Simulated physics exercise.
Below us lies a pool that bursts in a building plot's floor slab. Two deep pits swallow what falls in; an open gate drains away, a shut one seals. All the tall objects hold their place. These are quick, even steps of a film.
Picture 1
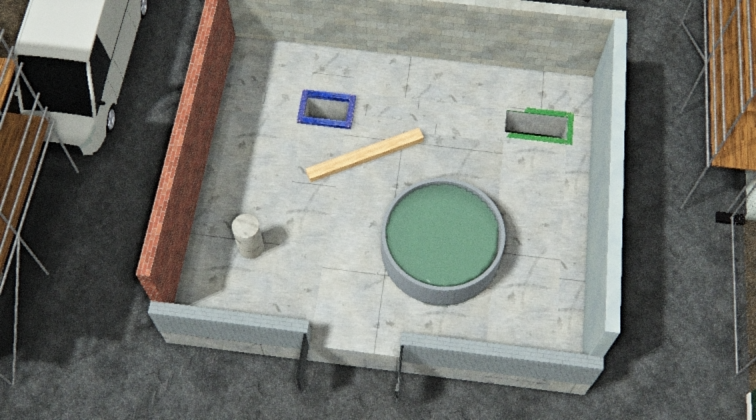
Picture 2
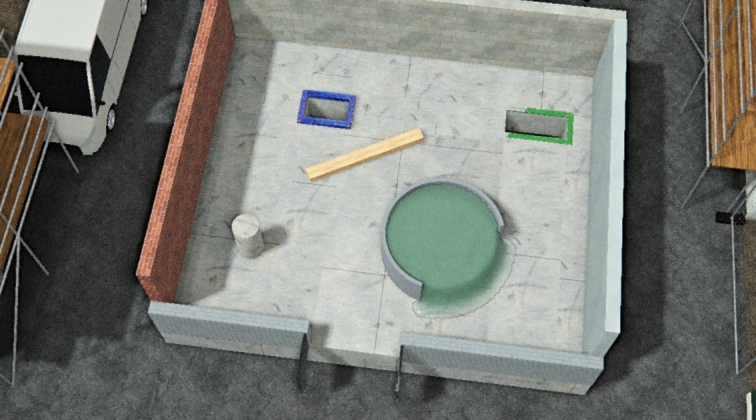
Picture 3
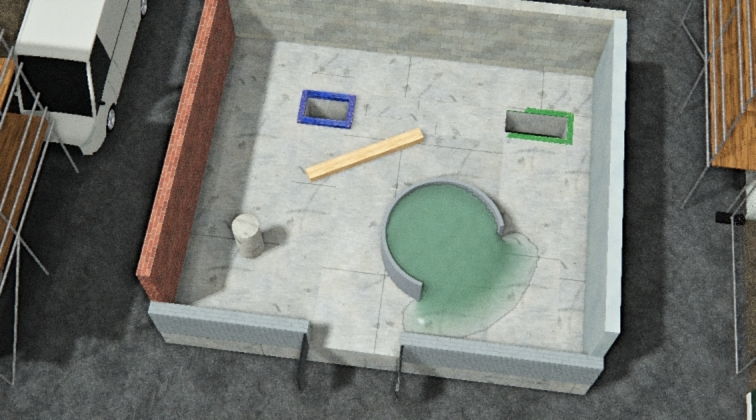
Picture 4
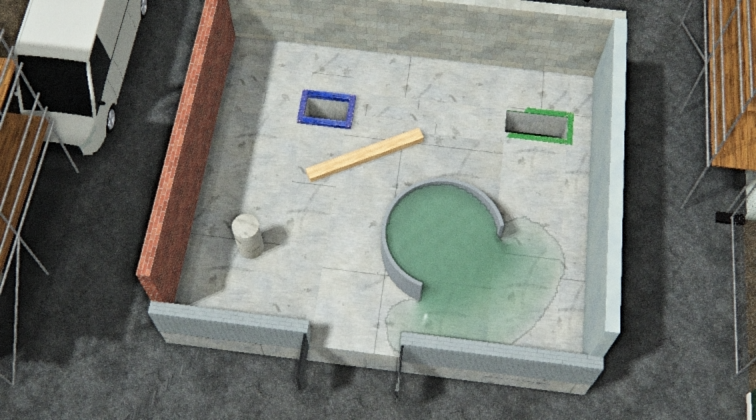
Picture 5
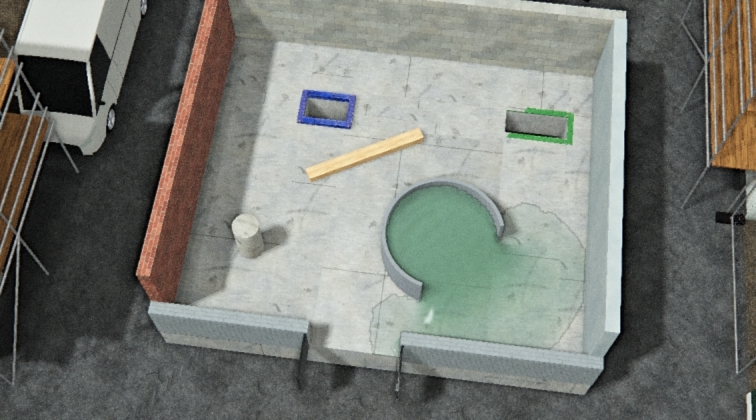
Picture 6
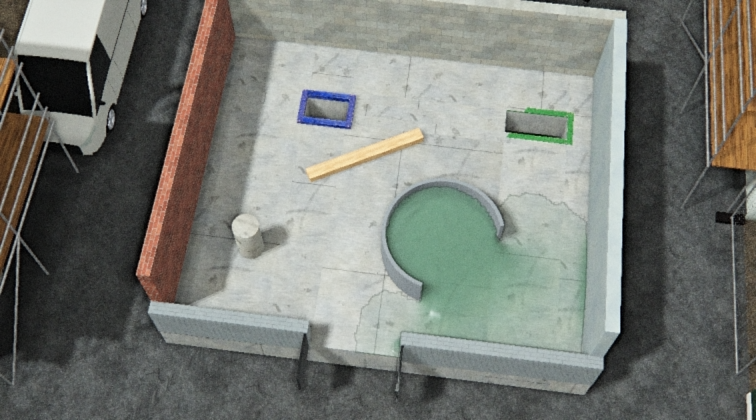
A round tank of green water breaks open and floods the lower right floor.
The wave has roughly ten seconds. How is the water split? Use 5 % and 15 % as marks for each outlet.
In the end: The gate takes between 5 and 15 %; the green pit takes above 15 %; the blue pit takes not even 5 %.
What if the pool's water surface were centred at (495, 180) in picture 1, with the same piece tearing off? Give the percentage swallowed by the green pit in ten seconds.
In per cent: Green 12.
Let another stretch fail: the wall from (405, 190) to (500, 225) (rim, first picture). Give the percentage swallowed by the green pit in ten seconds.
In per cent: Green 55.
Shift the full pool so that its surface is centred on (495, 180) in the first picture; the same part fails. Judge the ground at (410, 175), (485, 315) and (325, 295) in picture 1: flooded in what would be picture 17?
In turn: Clear, flooded, not flooded.
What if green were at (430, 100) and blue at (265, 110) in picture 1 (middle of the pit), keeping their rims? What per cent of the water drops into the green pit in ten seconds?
In per cent: Green 15.
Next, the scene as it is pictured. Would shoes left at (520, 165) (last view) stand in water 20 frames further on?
At that place: Wet.
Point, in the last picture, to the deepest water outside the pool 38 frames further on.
At about (591, 91).
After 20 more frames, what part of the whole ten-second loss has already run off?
Roughly 25 per cent.
A moment on, water covers 20 % of the floor; the gate 1 %, the green pit 0 %, the blue pit 0 %.
Next, water covers 30 % of the floor; the gate 1 %, the green pit 0 %, the blue pit 0 %.
Then, water covers 50 % of the floor; the gate 2 %, the green pit 6 %, the blue pit 0 %.
Later, water covers 70 % of the floor; the gate 5 %, the green pit 20 %, the blue pit 0 %.
In the end, water covers 95 % of the floor; the gate 7 %, the green pit 29 %, the blue pit 0 %.
